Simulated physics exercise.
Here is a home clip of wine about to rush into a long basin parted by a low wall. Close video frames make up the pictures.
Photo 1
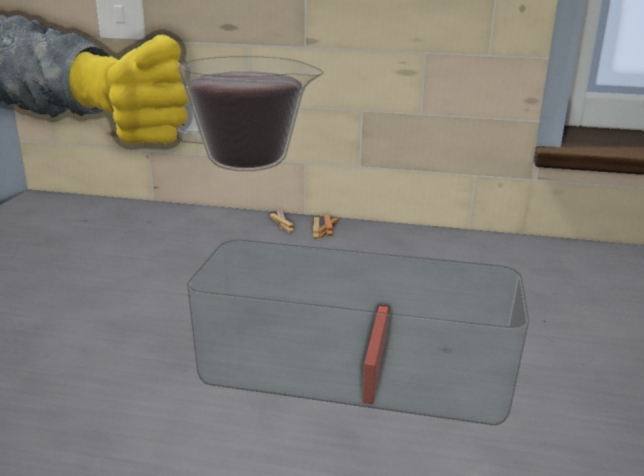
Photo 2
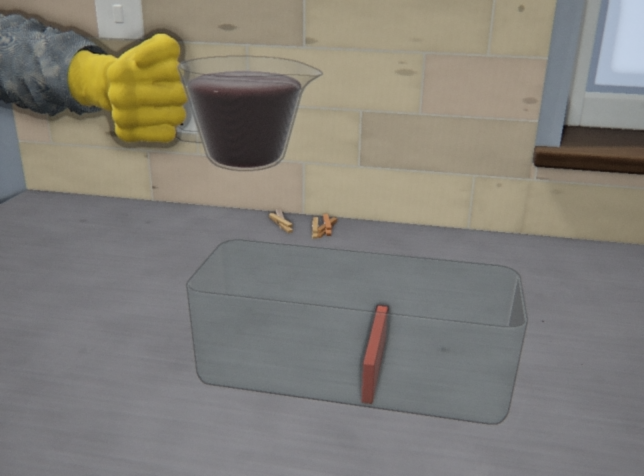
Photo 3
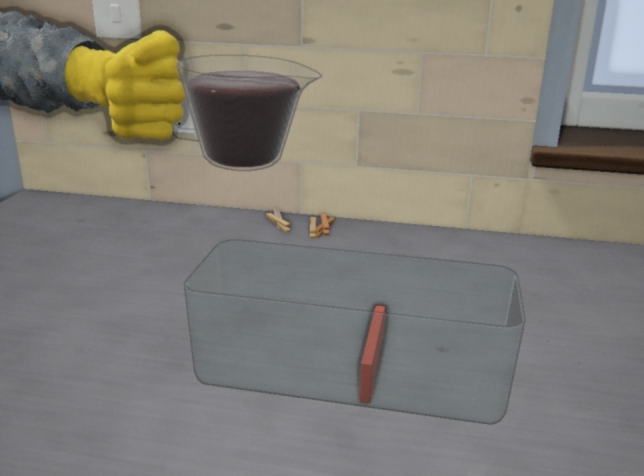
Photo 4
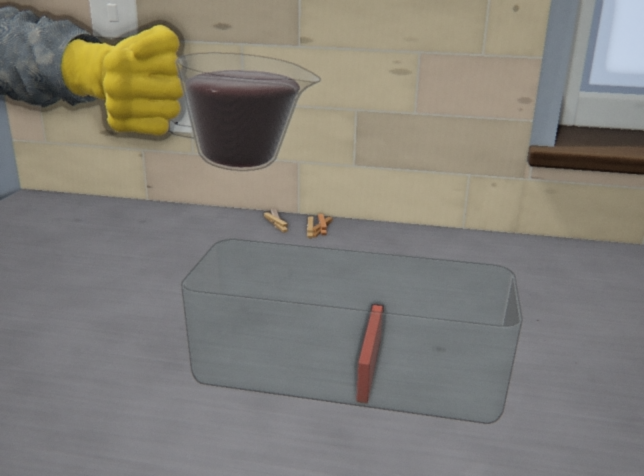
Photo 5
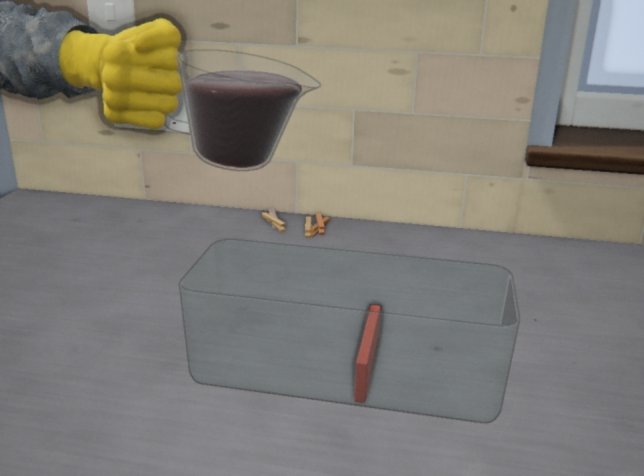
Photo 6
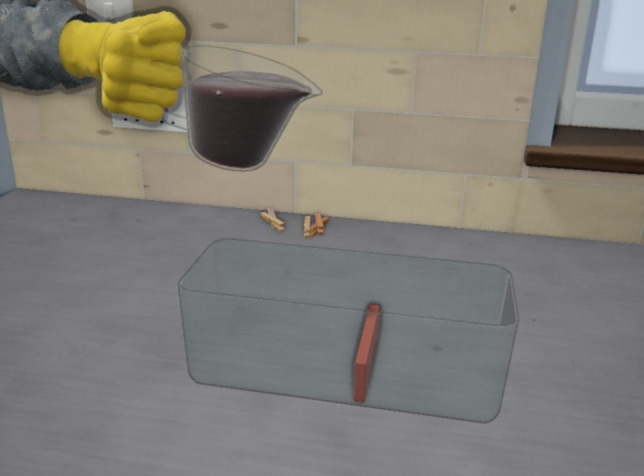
On a gray counter, a yellow-gloved hand slowly tilts a cup of dark liquid rightward.
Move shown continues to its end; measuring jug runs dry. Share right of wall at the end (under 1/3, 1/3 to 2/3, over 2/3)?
1/3 to 2/3.
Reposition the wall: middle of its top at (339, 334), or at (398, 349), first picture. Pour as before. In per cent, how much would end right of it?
That'd be about 90 percent for the first and about 20 percent for the other.
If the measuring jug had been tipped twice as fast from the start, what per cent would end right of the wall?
Roughly 30 in a hundred.
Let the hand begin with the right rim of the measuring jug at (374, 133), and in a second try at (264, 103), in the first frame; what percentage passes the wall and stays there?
First place gives some 85 %, second place some 5 %.
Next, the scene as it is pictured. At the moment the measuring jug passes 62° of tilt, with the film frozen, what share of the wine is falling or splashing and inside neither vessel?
Airborne share: Approx. 25 %.
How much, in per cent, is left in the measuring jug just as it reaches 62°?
Remaining fraction: Approx. 60 %.
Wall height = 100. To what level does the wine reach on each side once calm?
I'd say about 20 for the left and about 30 for the right.
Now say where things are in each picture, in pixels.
The first picture shows tilt 0°; pouring edge (323, 72); surface from (194, 78) to (303, 84); the long basin's rim runs from (206, 264) to (523, 298); the wall's top is at (377, 335).
The second picture shows tilt 1°; pouring edge (323, 73); surface from (193, 77) to (303, 84).
The third picture shows tilt 2°; pouring edge (322, 75); surface from (192, 77) to (302, 85).
The fourth picture shows tilt 5°; pouring edge (321, 79); surface from (191, 77) to (302, 86).
The fifth picture shows tilt 9°; pouring edge (321, 85); surface from (191, 77) to (305, 86).
The sixth picture shows tilt 14°; pouring edge (323, 93); surface from (192, 78) to (312, 88).
A moment on, the tilt is 62° and 61 per cent is still to pour, 2 is left of the wall and 12 right of it.
Next, the tilt is 91° and 11 per cent is still to pour, 26 is left of the wall and 49 right of it.
Then the tilt is 97° and 0 per cent is still to pour, 48 is left of the wall and 50 right of it.
Later the tilt is 97° and 0 per cent is still to pour, 48 is left of the wall and 50 right of it.
At rest 48 per cent lies left of the wall, 50 right of it and 2 outside.
